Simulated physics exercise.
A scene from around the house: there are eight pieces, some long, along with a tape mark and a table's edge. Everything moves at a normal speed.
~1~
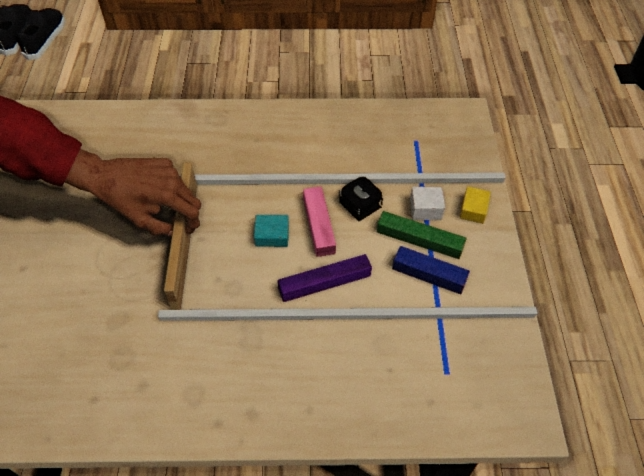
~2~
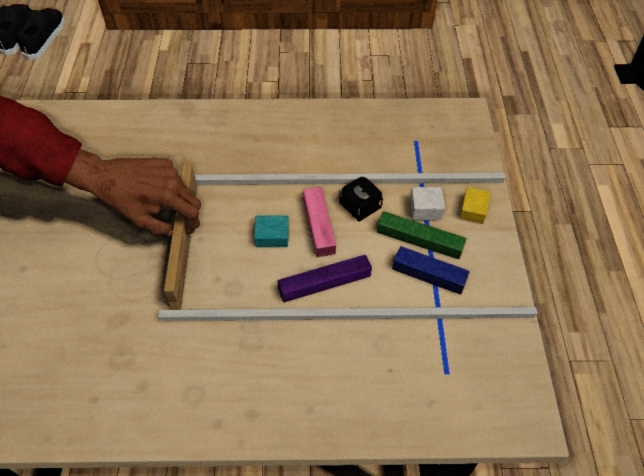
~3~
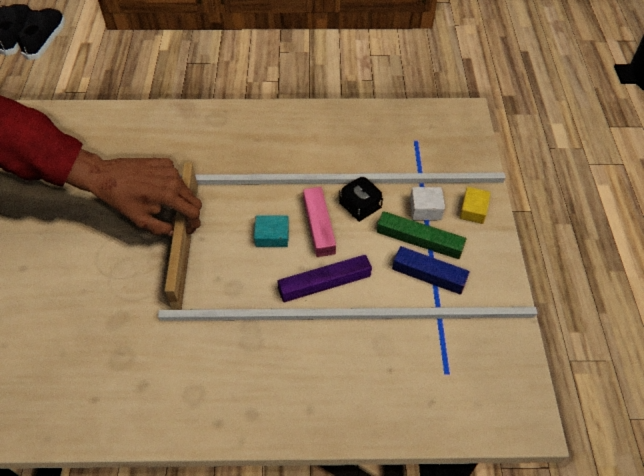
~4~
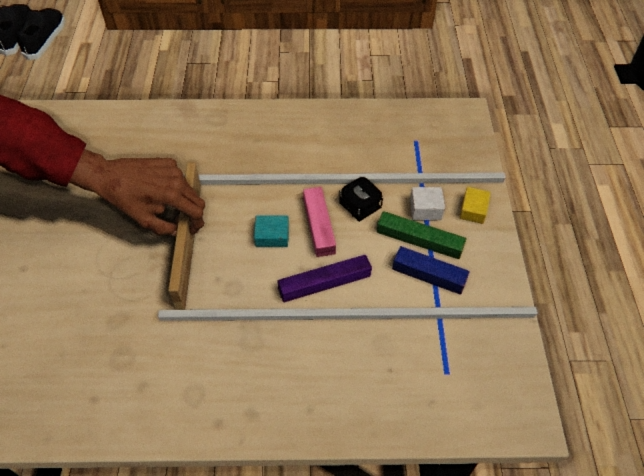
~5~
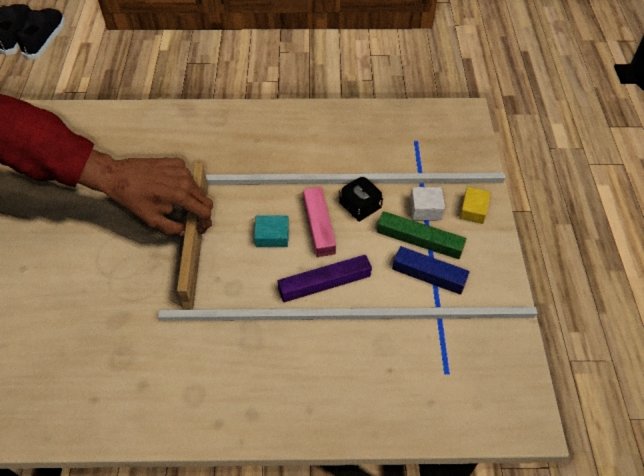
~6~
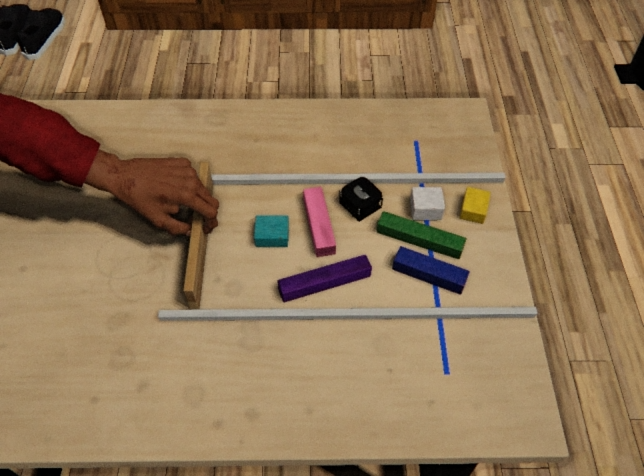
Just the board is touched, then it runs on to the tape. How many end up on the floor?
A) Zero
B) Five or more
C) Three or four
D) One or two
The answer is D.
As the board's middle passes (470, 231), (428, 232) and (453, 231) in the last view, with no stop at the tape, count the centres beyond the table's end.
Counts: 4, 1, 3.
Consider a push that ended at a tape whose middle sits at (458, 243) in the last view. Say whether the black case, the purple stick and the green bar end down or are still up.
Lab note - black case not toppled, purple stick not toppled, green bar toppled.
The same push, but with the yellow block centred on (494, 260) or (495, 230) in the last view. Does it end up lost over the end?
Taken in order, it does not stay and then does not stay.
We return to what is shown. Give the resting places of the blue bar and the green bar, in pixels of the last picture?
About (511, 271), and the other about (509, 229).
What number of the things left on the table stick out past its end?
I'd say 3 of them.
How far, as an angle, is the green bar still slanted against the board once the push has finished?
Roughly 55 degrees.
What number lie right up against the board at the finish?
It's touching 3 at the end.
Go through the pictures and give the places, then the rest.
The first frame shows yellow block (475, 205); white block (427, 203); blue bar (430, 270); board (182, 233); tape (430, 243).
The second frame shows white block (427, 204); board (182, 233).
The third frame shows blue bar (430, 270); purple stick (325, 278).
The fourth frame shows yellow block (475, 205); turquoise block (272, 231).
The fifth frame shows white block (427, 204); green bar (421, 235).
The sixth frame shows yellow block (475, 205); white block (427, 204); blue bar (430, 270); board (200, 233); tape (430, 243).
Soon after, none off yet; yellow block at rest near (475, 205); white block at rest near (427, 204); blue bar at rest near (431, 270).
At rest, the number that fall off is one or two; fallen, yellow block.
